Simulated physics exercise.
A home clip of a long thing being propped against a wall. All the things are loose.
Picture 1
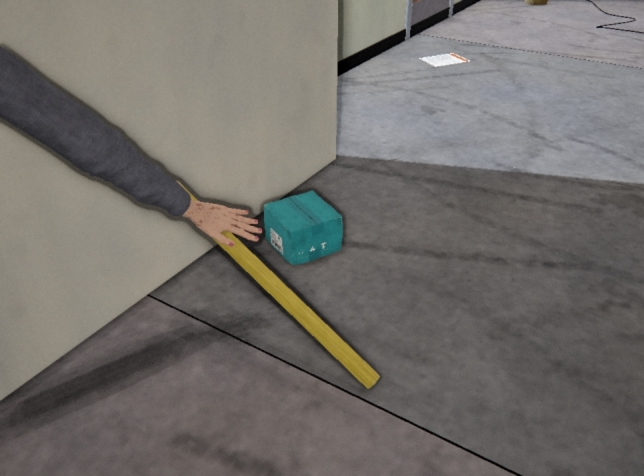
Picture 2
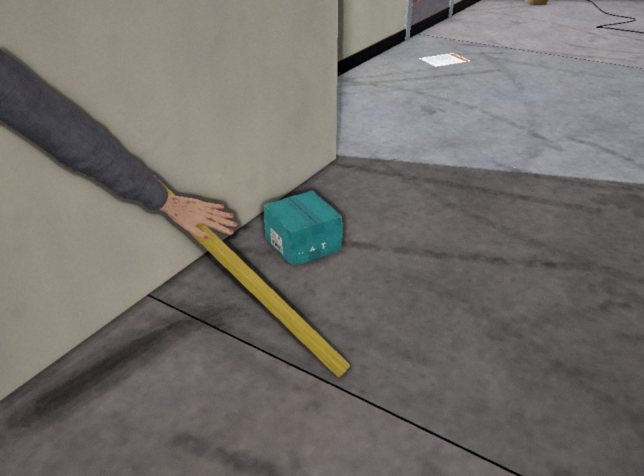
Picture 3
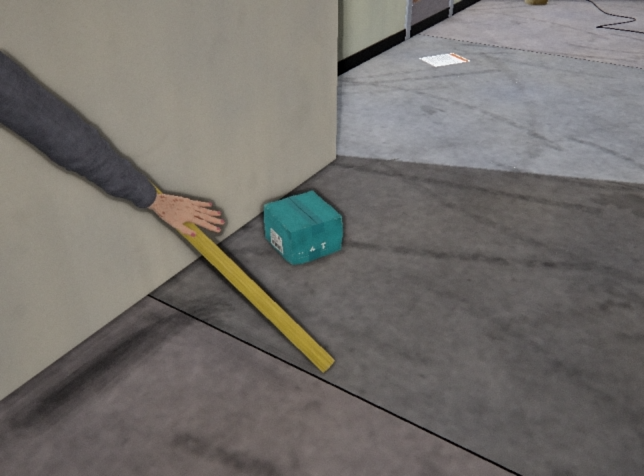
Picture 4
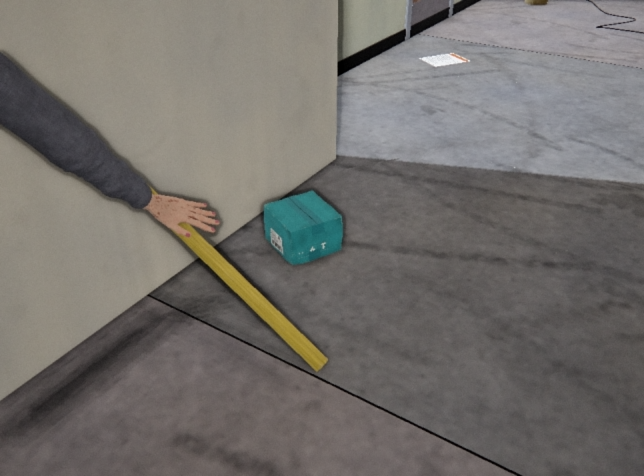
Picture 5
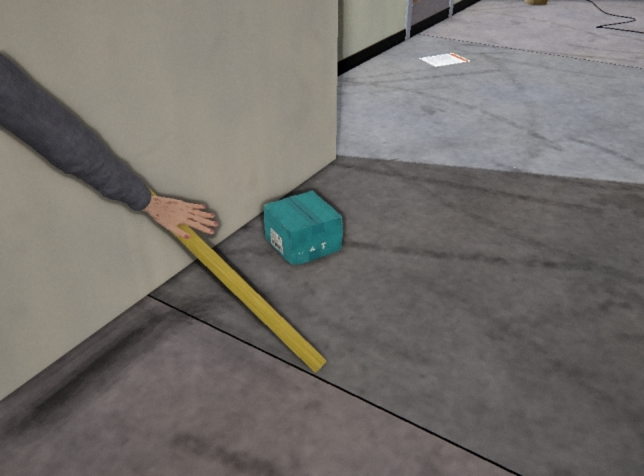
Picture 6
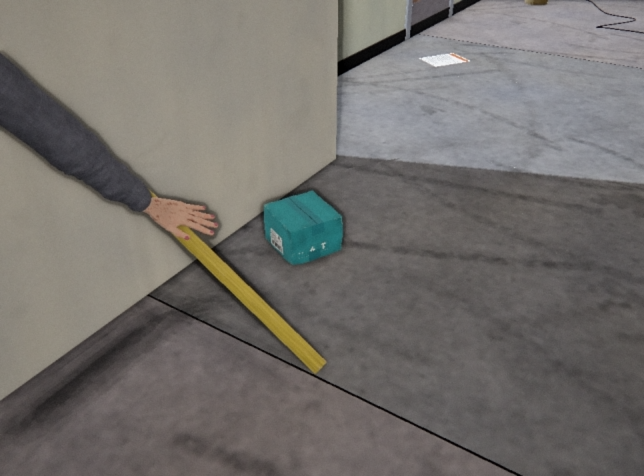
A yellow pole, with a hand in a dark grey sleeve at its upper end, shifts a short way left together with the hand, slowing until both are still. The pole slants down to the right across a dark grey floor, beside a pale wall on the left and a turquoise box that stays put. The steady view looks down from above, with lighter floor and a white sheet behind.
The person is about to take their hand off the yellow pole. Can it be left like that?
Here the pole gives way.
Then, 0.30 s on from there, yellow pole sunk by 9° near (232, 290).
Then, 0.40 s on from there, yellow pole sunk by 22° near (241, 316).
Then, 0.50 s on from there, yellow pole sunk by 31° near (245, 328).
In the end, moved from the start, yellow pole; turquoise box unmoved. At the end, from the last picture's camera, yellow pole near (245, 331). The pole slides down.
